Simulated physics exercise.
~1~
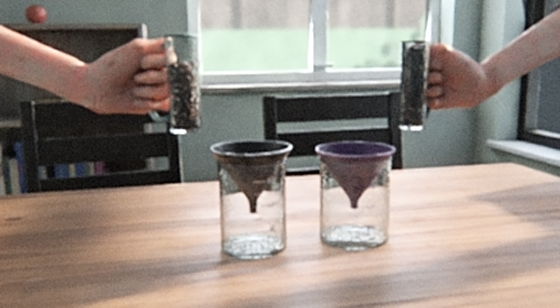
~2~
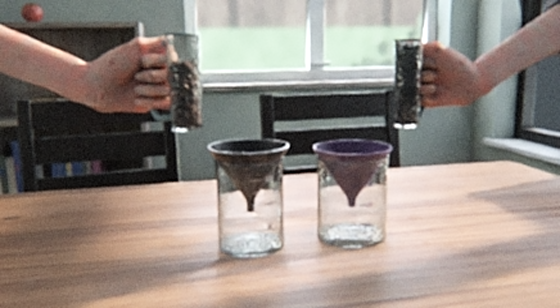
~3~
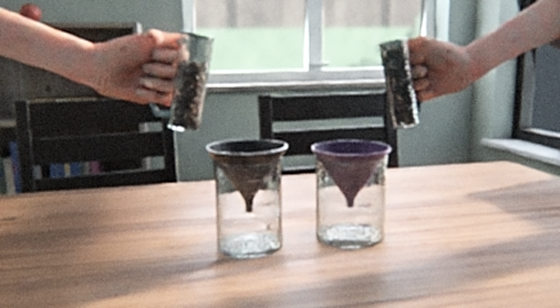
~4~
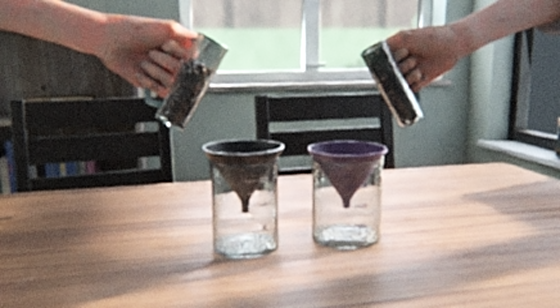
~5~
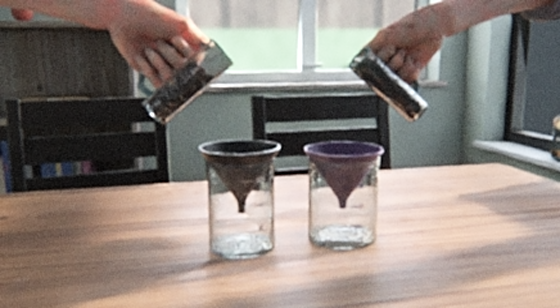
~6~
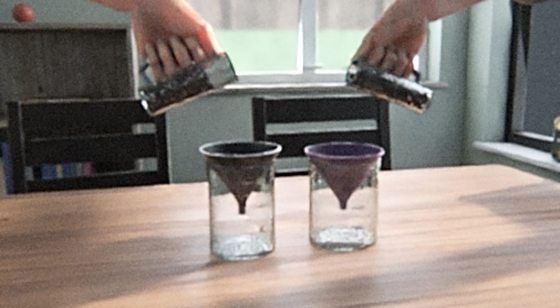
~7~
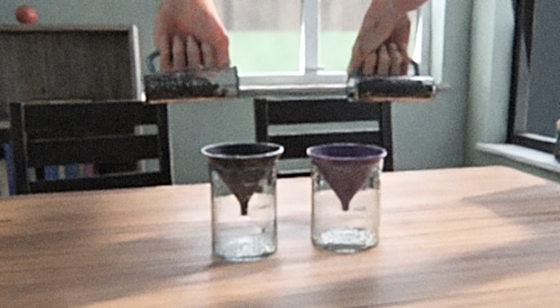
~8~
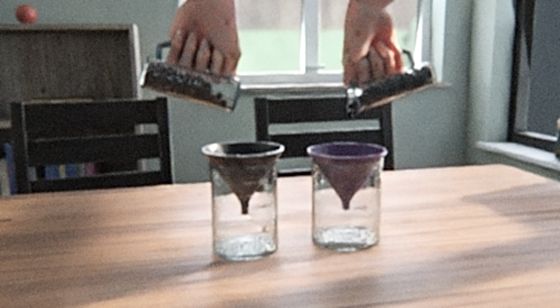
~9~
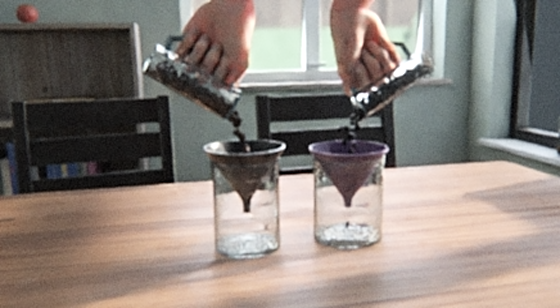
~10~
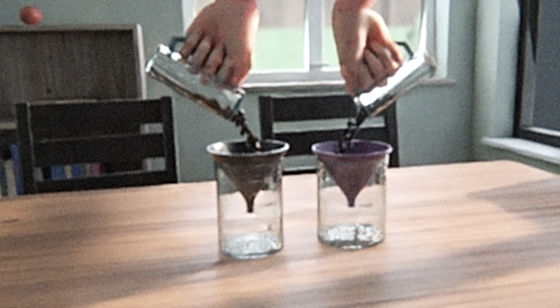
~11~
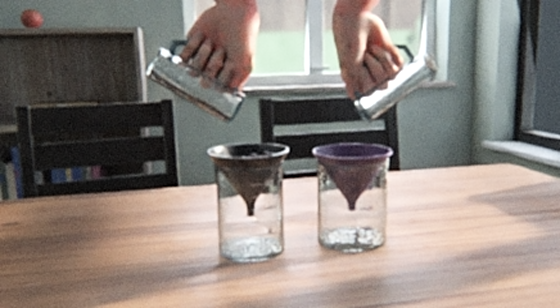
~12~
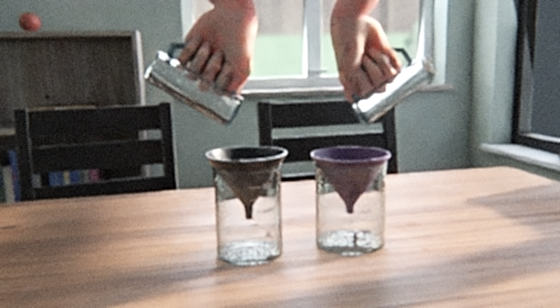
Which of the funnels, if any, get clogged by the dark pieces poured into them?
Both funnels clog, the dark one on the left and the purple one on the right.
The footage shows two hands tipping glass cups of dark loose pieces over a dark funnel and a purple funnel set in clear jars on a wooden table. The pieces pour into both funnels, and at the end the cups look empty while almost nothing has reached the jars.
